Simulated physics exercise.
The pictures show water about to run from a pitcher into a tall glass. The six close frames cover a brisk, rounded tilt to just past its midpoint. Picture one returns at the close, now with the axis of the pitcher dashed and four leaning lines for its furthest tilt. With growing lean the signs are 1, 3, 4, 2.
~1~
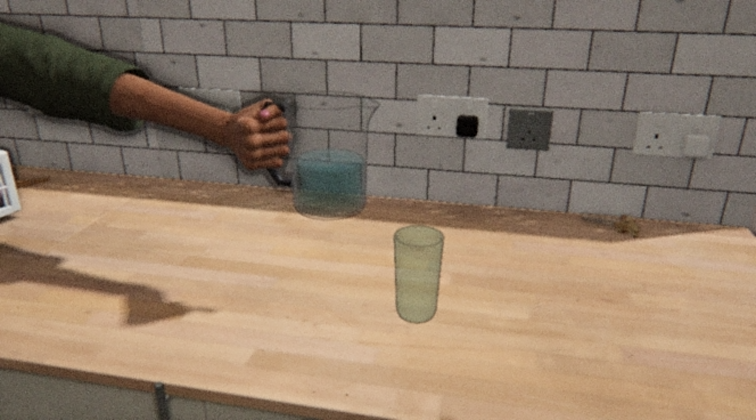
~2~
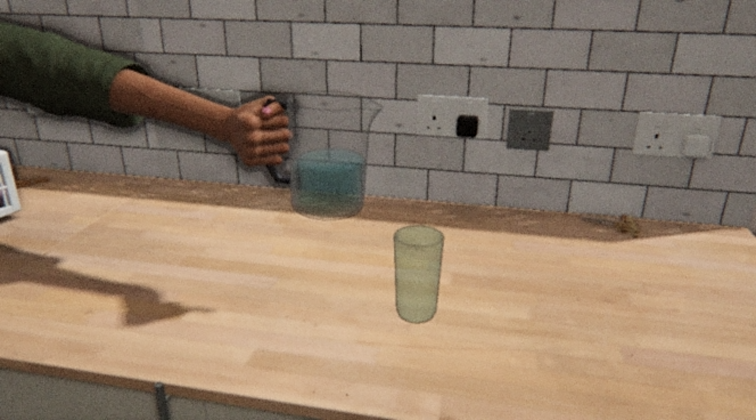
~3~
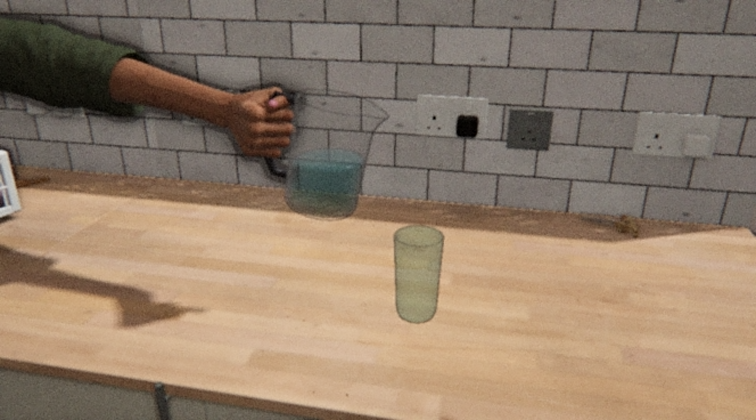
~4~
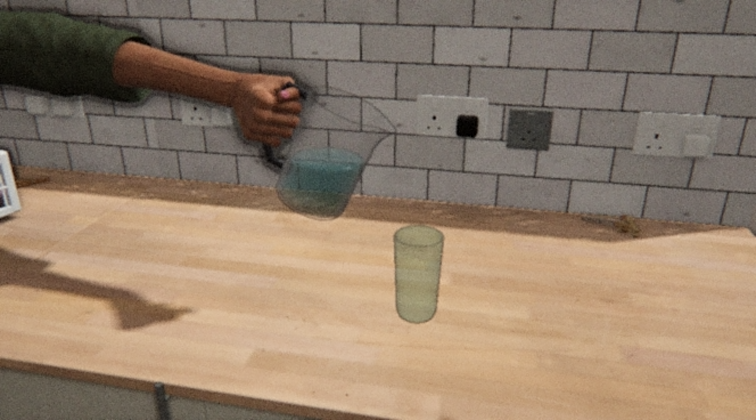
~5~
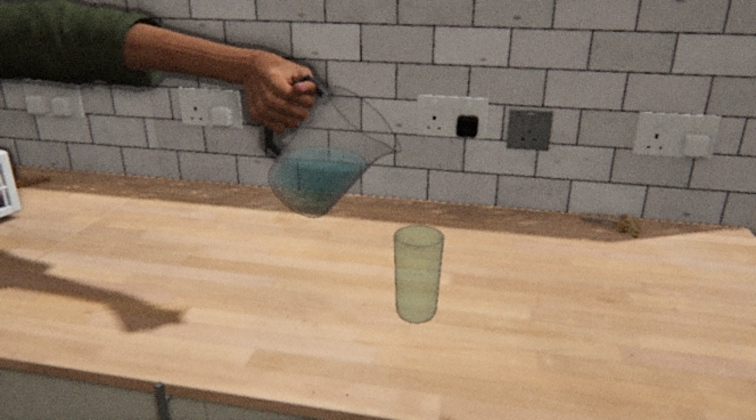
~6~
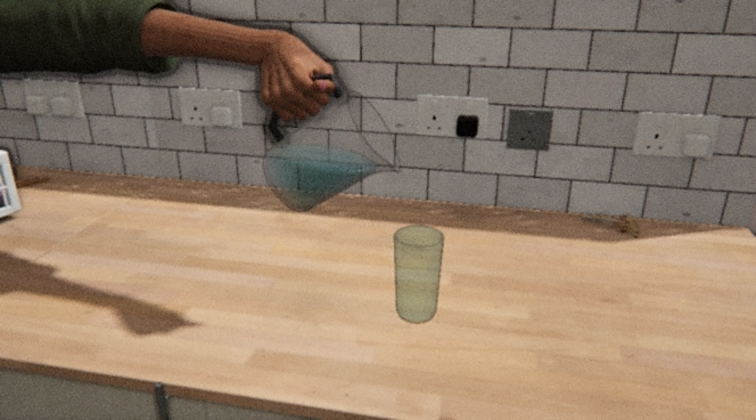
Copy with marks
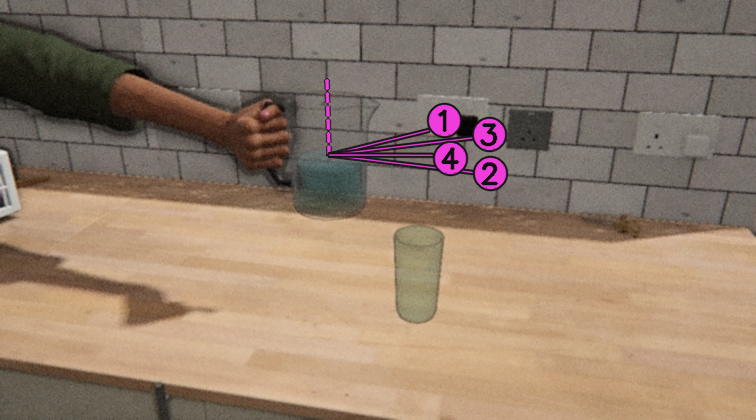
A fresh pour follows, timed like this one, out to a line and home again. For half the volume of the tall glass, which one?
1.
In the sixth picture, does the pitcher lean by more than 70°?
No, it does not.
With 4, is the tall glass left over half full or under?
Over half.
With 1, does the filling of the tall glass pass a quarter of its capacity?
Yes, clearly.
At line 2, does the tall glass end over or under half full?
Over.
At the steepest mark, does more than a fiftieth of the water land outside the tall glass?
Yes, it does.
In magenta, 1 at (428, 130); 2 at (473, 172); 3 at (473, 137); 4 at (432, 155).
With 1, the tall glass ends with about 51 % of what it can hold.
With 2, the tall glass is filled to the brim; 20 % of the water is spilt.
With 3, the tall glass ends with about 77 % of what it can hold.
With 4, the tall glass is filled to the brim; 6 % of the water is spilt.
